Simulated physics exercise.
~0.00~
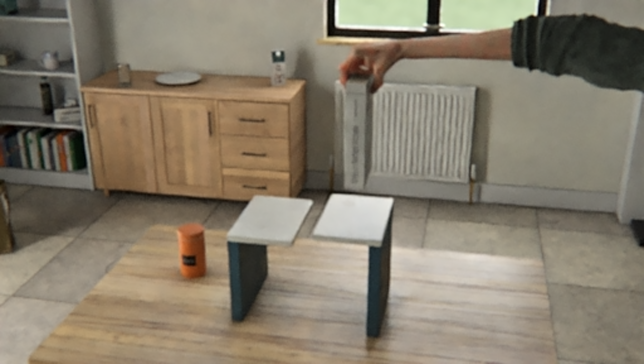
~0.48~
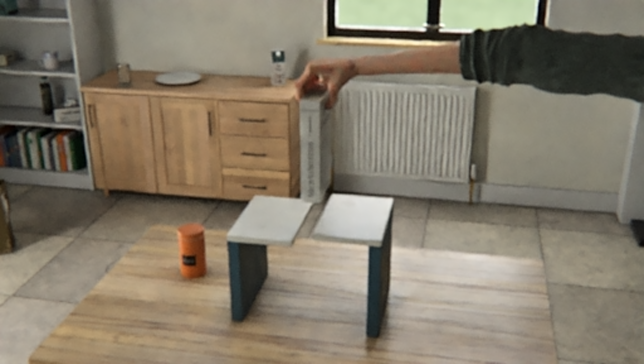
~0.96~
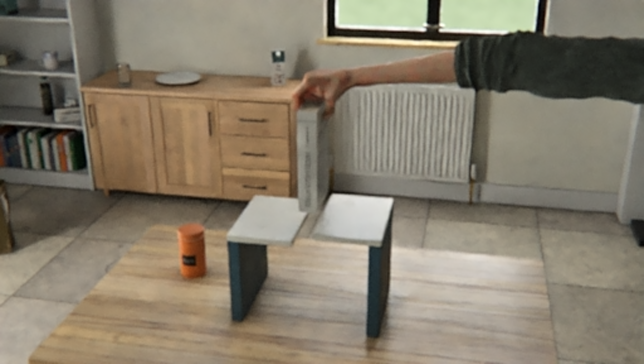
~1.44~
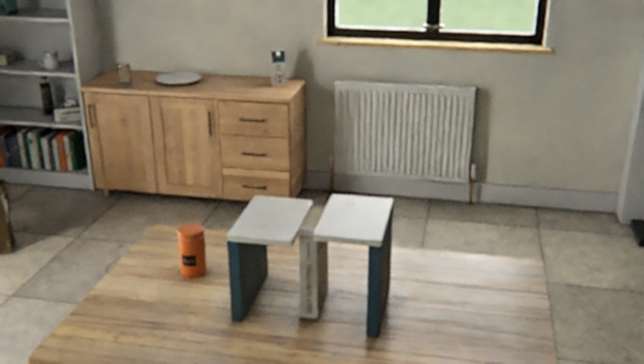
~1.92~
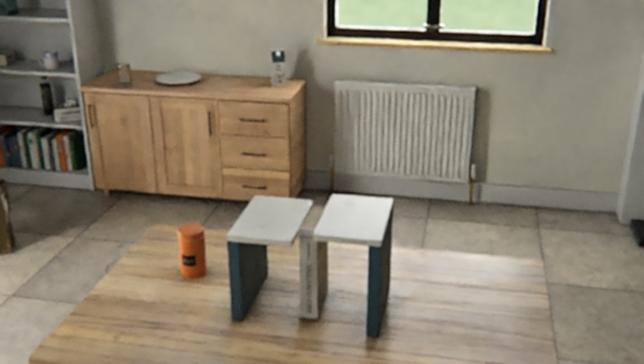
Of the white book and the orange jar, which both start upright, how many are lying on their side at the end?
None of them are. The white book ends upright in the gap between the ledges, and the orange jar is still standing in its place.
In a living room seen from slightly above, a wooden table stands before a wooden sideboard, a white radiator and a window. On the table are an orange jar and two fixed ledges with pale tops and dark blue supports, with a narrow slot between them. A hand reaching in from the right holds a white book upright above the ledges. It moves the book left over the slot, then lowers it slightly. The hand lets go and leaves, and the book drops through the gap, ending upright on the table between the ledges while the jar stays put.
